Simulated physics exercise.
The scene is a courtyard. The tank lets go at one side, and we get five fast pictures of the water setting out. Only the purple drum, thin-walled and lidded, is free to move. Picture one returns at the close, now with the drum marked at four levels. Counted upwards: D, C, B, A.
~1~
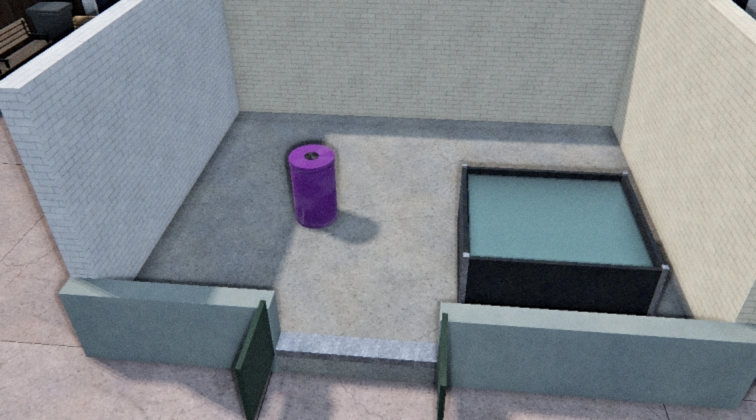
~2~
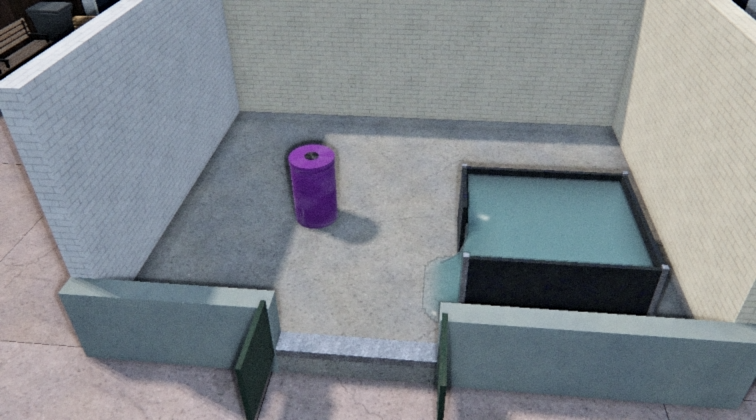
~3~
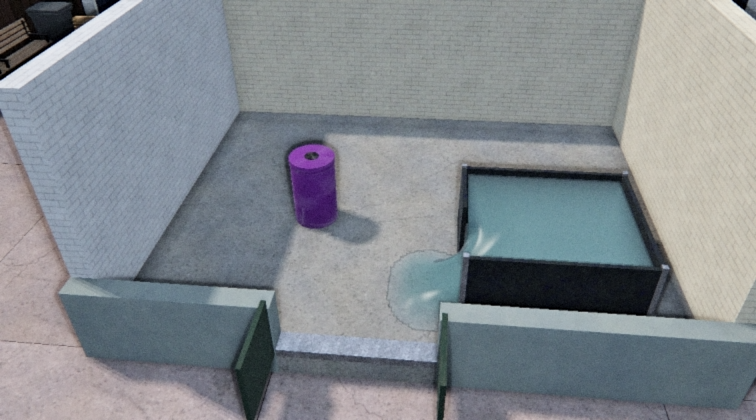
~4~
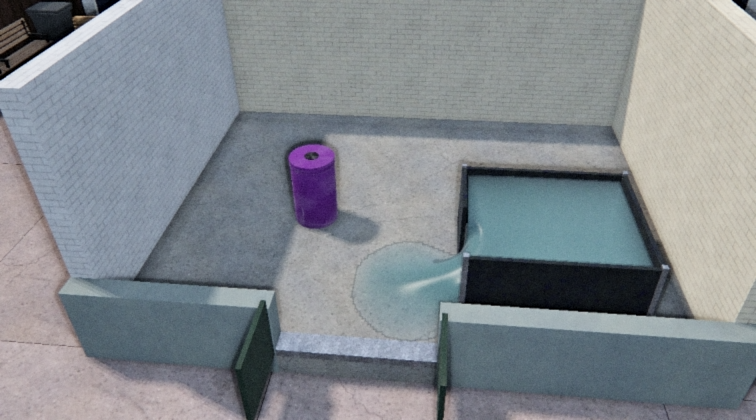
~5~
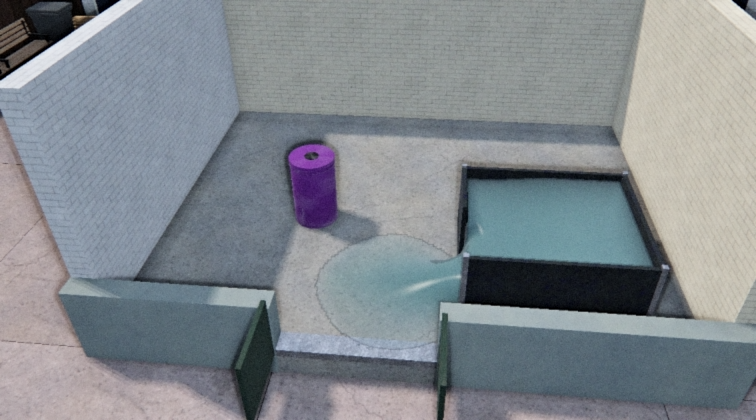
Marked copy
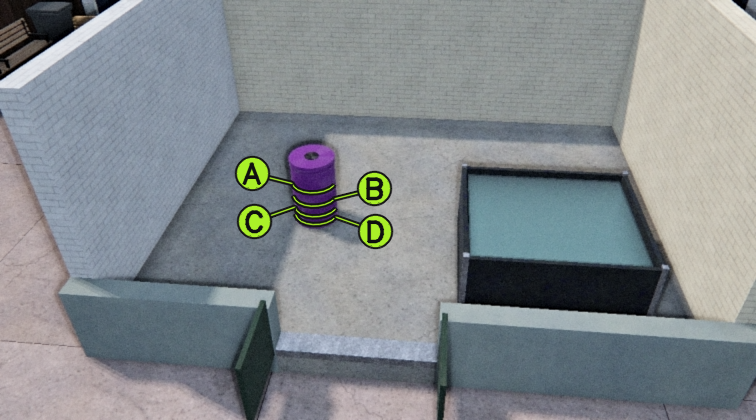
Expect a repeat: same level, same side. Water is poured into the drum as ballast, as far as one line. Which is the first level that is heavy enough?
Go for C.
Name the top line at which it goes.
It is D.
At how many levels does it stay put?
Three of them.
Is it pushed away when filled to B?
No, not at all.
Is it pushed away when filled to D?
Yes, that goes wrong.
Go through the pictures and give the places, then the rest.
Lid of the purple drum at (312, 156); tank full, its middle at (552, 218); open gate at (357, 300), in the first frame.
In the second frame, 1 % of the ground under water, its edge towards the drum at (439, 263).
In the third frame, 3 % of the ground under water, its edge towards the drum at (411, 258).
In the fourth frame, 5 % of the ground under water, its edge towards the drum at (371, 261).
Lid of the purple drum at (312, 156); 8 % of the ground under water, its edge towards the drum at (364, 243), in the fifth frame.
In lime, A at (310, 192); B at (311, 206); C at (312, 216); D at (312, 224); from the bottom up D, C, B, A.
If A is chosen, it does not move.
If B is chosen, it does not move.
If C is chosen, it does not move.
If D is chosen, it is pushed about half its own width away.
